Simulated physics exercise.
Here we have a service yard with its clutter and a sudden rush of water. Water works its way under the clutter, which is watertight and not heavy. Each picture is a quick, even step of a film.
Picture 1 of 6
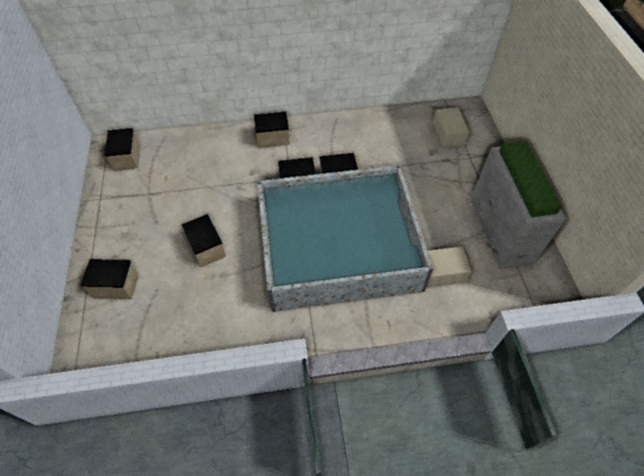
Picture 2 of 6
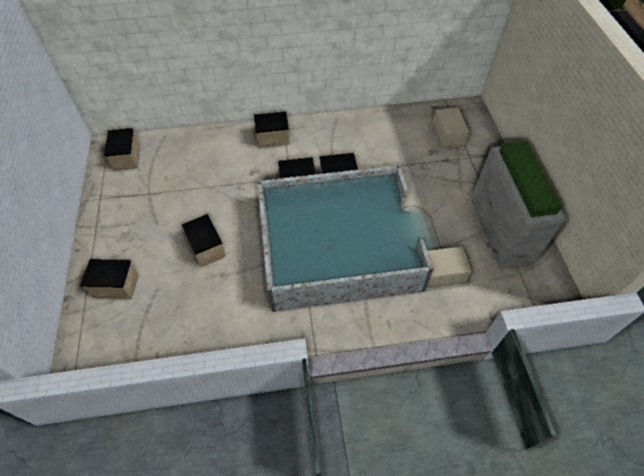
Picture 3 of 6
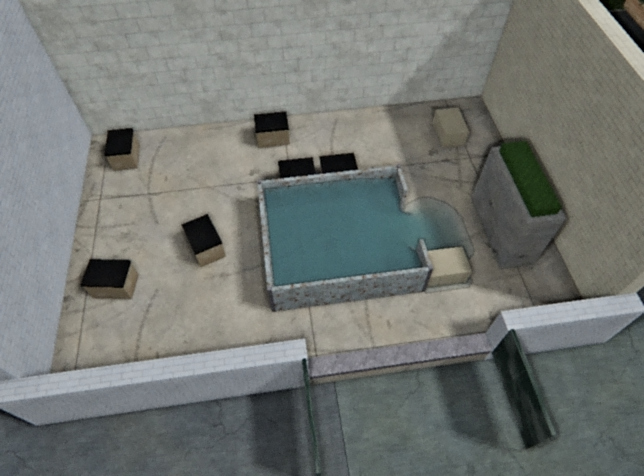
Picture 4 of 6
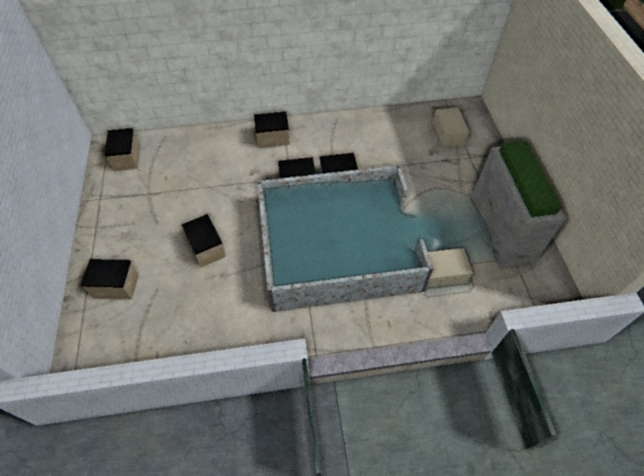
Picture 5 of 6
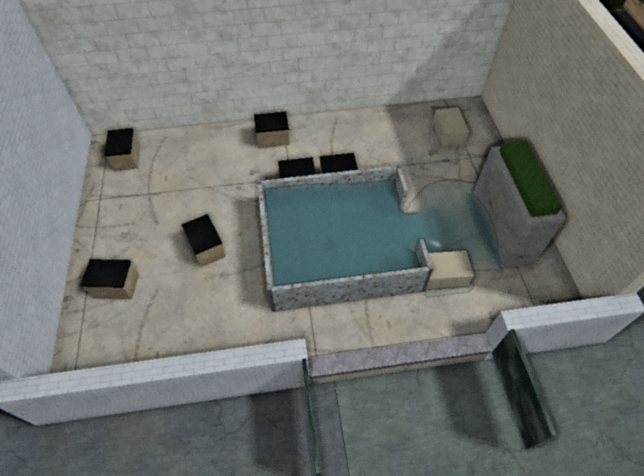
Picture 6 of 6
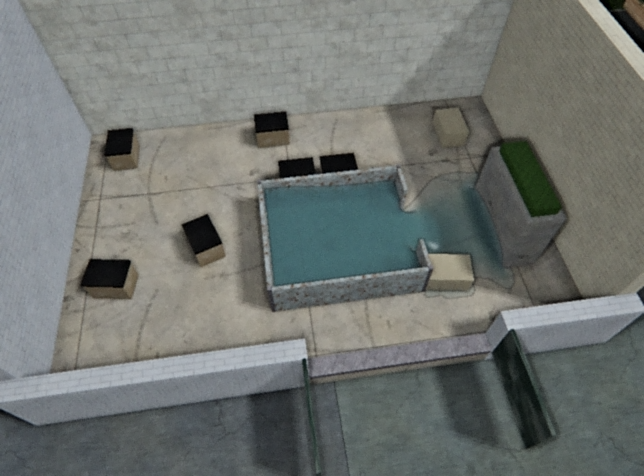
A raised, stone-walled pool of teal water sits in a pale paved yard enclosed by white and beige brick walls, seen from high above. Black-topped tan boxes stand to its left and behind it, with a grass-topped grey block at right. A gap opens in the pool's right wall and water pours through, spreading rightward to the block, while the boxes barely move and the camera stays still.
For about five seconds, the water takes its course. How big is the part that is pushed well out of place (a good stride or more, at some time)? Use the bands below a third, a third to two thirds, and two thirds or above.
It falls below a third.
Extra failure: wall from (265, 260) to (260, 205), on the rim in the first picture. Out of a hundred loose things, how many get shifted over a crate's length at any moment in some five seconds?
Estimate: Close to 40 in a hundred.
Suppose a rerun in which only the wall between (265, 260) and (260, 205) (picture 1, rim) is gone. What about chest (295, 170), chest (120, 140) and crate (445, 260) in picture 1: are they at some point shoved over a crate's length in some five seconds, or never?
Result per item - short of that distance / displaced that far / short of that distance.
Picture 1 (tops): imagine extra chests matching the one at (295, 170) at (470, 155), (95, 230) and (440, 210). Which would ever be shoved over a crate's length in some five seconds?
Results - 1: Ends up far away; 2: Doesn't go far; 3: Ends up far away.
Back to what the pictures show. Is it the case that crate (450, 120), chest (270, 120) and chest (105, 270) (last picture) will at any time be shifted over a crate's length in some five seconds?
Going through them in order: First got well clear, second kept nearby, third kept nearby.
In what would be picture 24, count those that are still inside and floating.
By my tally, 1.
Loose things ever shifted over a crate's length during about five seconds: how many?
By my count, 2.
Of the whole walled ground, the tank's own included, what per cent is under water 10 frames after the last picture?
Estimate: Near 35 %.
A moment on, 0 of 8 are well off their spots; 0 afloat.
Next, 0 of 8 are well off their spots; 0 afloat.
Later, 1 of 8 are well off their spots; 1 afloat.
In the end, 2 of 8 are well off their spots, and 2 have been at some point; 0 afloat.
